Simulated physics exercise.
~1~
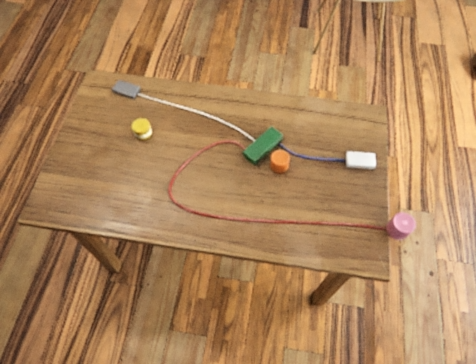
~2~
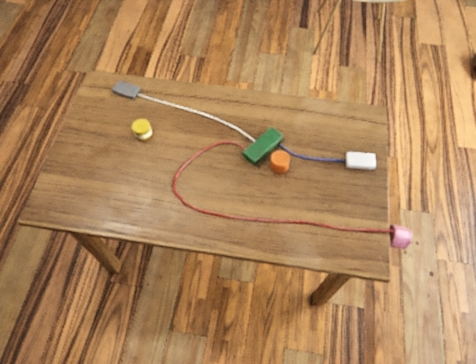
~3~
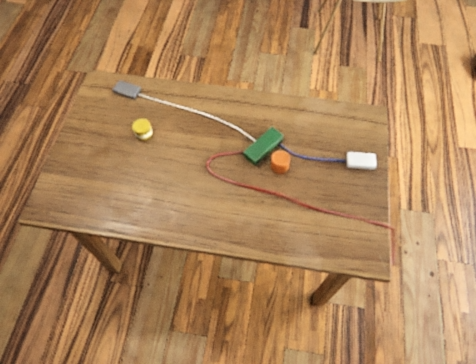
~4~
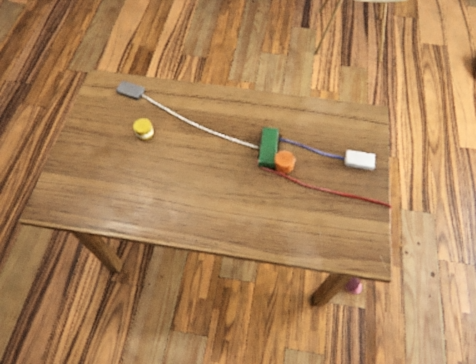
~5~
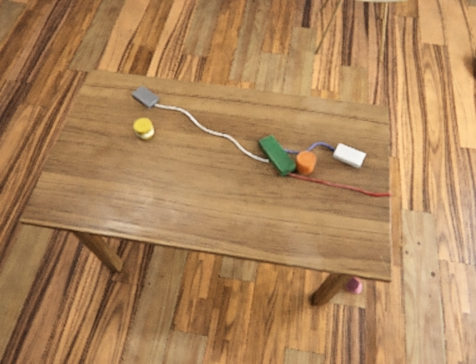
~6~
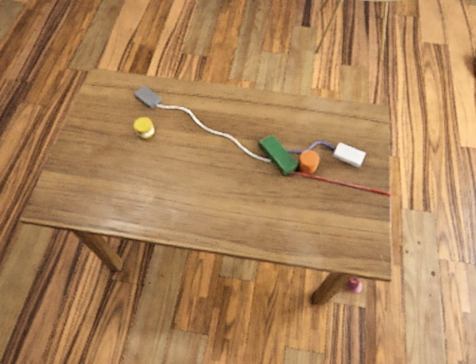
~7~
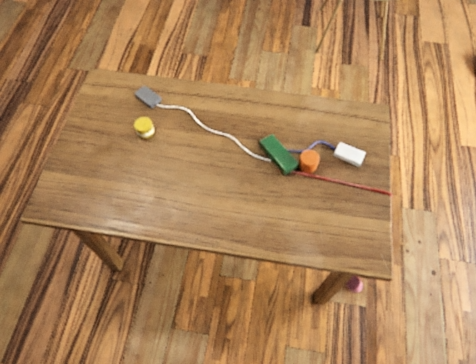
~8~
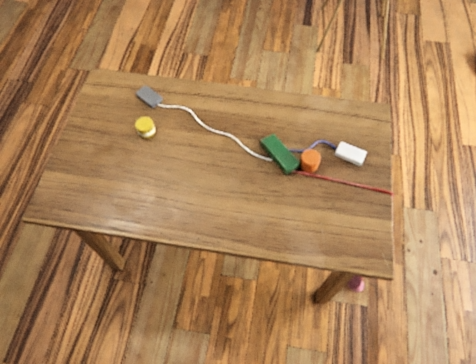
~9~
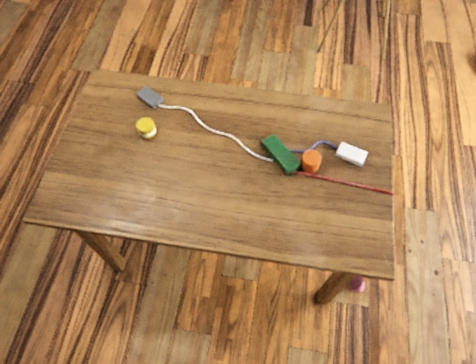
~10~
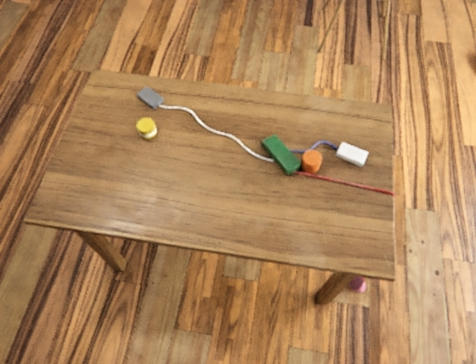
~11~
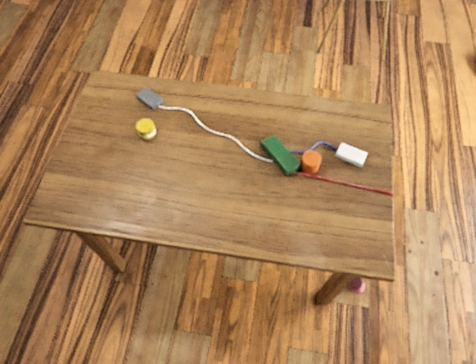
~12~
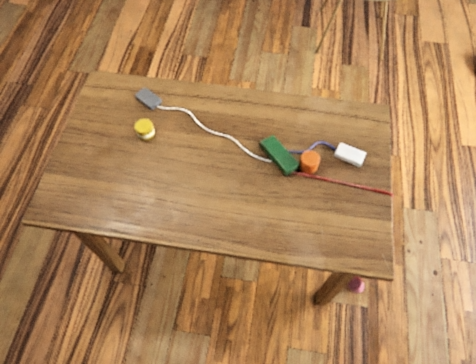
On a wooden table standing on a striped plank floor, seen from above at an angle by a slightly swaying camera, a green power strip lies right of centre, cabled to a grey phone at upper left, a white device at right and a pink speaker at the right edge. An orange tub sits against the strip and a yellow canister near the phone. The speaker tips off the edge and drops, pulling its red cable after it. The strip turns and slides right, pushing the tub and dragging the phone slightly, while the white device shifts left. Everything settles, the speaker low beside a table leg, the canister unmoved.
